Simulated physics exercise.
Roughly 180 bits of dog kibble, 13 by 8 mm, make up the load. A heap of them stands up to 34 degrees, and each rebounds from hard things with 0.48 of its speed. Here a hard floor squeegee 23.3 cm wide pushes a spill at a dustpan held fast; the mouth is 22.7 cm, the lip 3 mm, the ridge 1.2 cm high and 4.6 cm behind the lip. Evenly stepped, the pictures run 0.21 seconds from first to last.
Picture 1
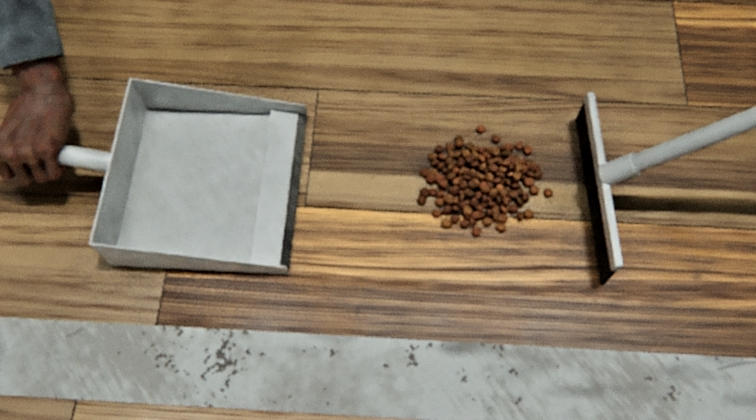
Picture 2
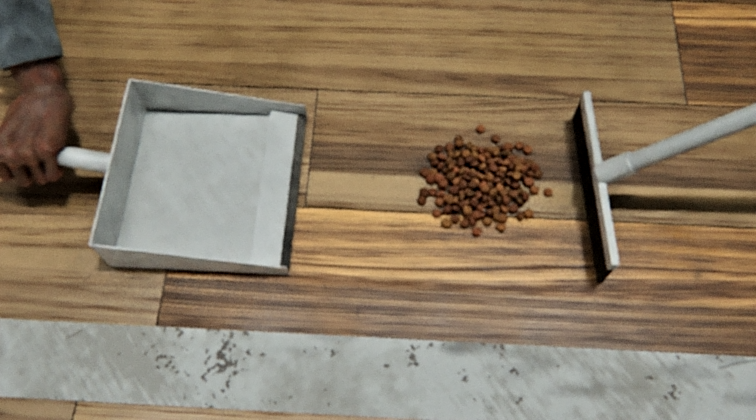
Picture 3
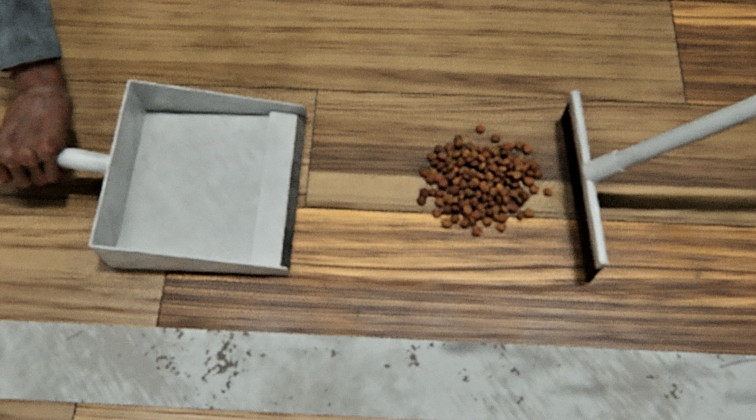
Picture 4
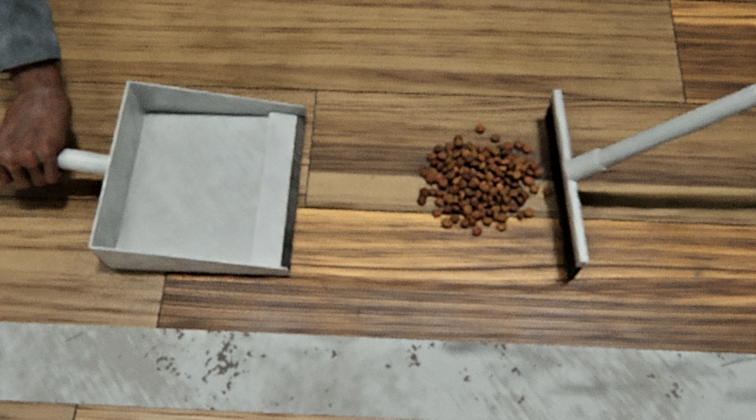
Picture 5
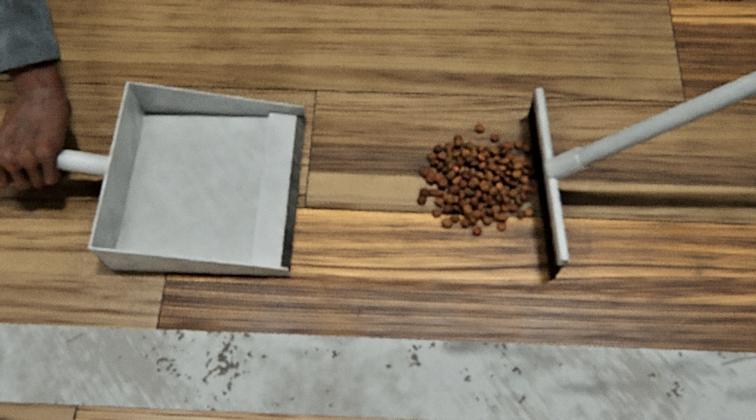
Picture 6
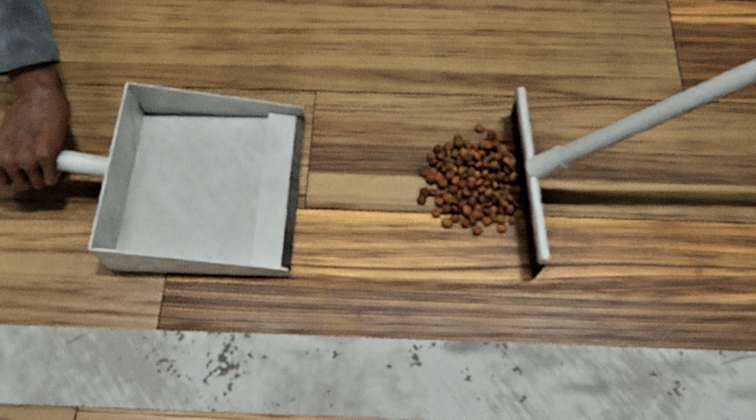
On a wooden floor, a squeegee slides left into brown kibble while a hand holds a dustpan.
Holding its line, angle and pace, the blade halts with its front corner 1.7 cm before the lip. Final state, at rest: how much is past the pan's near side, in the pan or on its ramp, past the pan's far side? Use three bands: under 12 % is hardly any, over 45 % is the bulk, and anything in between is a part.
Near side: Hardly any, pan: The bulk, far side: Hardly any.
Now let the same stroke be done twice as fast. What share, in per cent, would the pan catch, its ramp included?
Share: About 65 %.
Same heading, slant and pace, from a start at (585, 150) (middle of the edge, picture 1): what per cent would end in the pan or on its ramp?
Estimate: Near 30 %.
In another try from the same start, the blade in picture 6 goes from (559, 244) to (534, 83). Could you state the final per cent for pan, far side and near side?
Pan 20, far 30, near 0.
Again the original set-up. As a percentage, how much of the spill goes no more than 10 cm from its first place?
About 0 percent.
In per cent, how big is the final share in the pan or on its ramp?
Estimate: Near 55 %.
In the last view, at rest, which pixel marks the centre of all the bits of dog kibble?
My guess is close to (293, 176).
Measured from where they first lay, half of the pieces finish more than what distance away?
About 26 cm.
Then, 0.24 s after the last picture, middle of the blade 16 cm from the lip; 0 % over the lip, far side 5 %, near side 0 %.
Then, 0.40 s after the last picture, middle of the blade 7 cm from the lip; 0 % over the lip, far side 5 %, near side 0 %.
Then, 0.68 s after the last picture, middle of the blade 2 cm from the lip; 55 % over the lip, far side 5 %, near side 0 %.
In the end, near side 0 %, pan 55 %, far side 5 %, in front of the lip or behind the blade 40 %.
